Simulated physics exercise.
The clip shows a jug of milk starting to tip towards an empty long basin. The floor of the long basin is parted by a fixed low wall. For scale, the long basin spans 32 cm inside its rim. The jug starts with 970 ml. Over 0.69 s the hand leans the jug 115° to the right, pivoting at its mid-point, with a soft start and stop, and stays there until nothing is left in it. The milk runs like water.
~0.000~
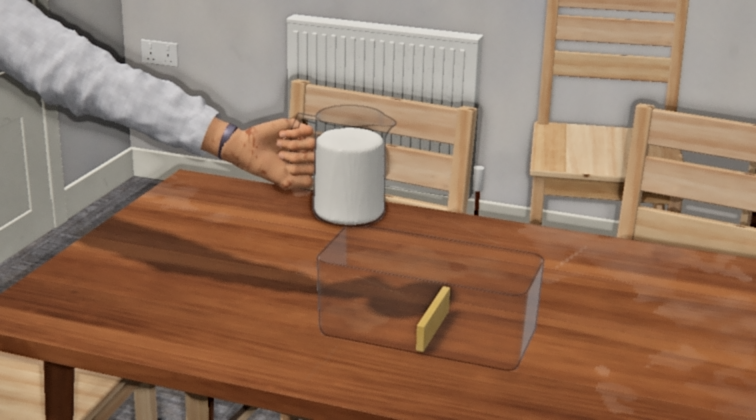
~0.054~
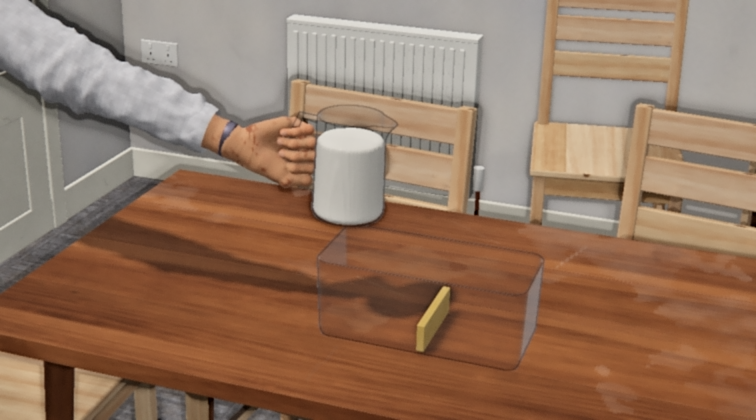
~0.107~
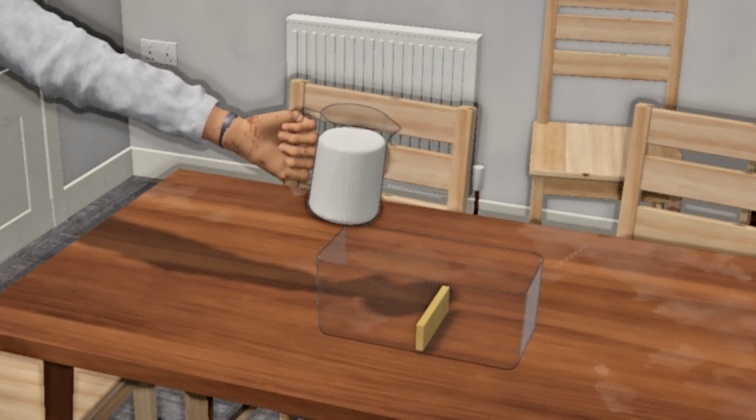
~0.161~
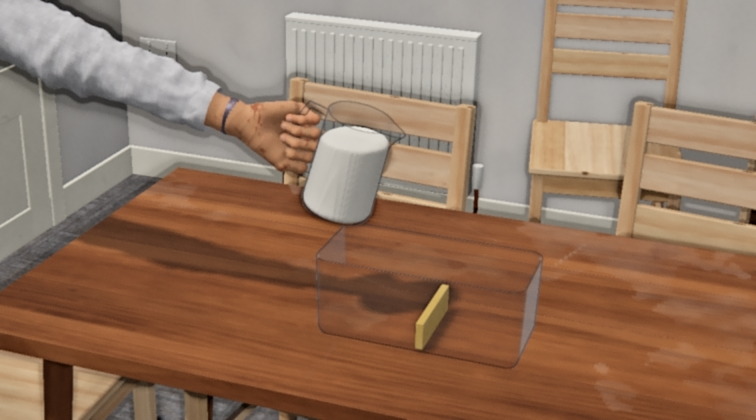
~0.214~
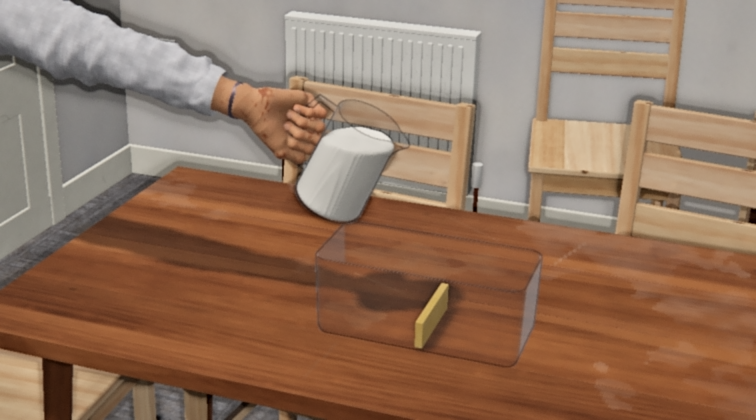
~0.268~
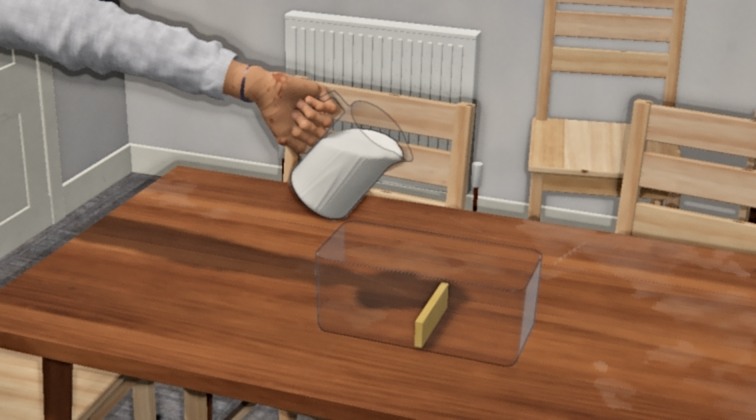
At the start, a hand holds a clear jug of white milk upright above a wooden table, beside an empty clear basin with a yellow upright piece inside. The hand then leans the jug to the right, slowly at first and then further, and the milk shifts toward its right side.
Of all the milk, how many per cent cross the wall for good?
The far part has some 49 per cent.
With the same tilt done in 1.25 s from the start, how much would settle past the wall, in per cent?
Then about 65 per cent.
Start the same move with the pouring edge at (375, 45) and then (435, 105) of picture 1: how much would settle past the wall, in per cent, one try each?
First 40, then 85 per cent.
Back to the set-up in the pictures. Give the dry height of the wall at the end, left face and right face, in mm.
Left about 22 mm, right about 20 mm.
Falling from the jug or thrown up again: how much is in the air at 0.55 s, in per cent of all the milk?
About 18 per cent.
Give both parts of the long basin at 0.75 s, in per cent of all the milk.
Near 32 on the left, 36 on the right.
By 0.55 s the tilt is 103° and 68 per cent is still to pour, 3 is left of the wall and 10 right of it.
By 0.75 s the tilt is 115° and 19 per cent is still to pour, 32 is left of the wall and 36 right of it.
By 0.96 s the tilt is 115° and 2 per cent is still to pour, 46 is left of the wall and 48 right of it.
By 1.19 s the tilt is 115° and 0 per cent is still to pour, 50 is left of the wall and 49 right of it.
At rest 50 per cent lies left of the wall, 49 right of it and 2 outside.
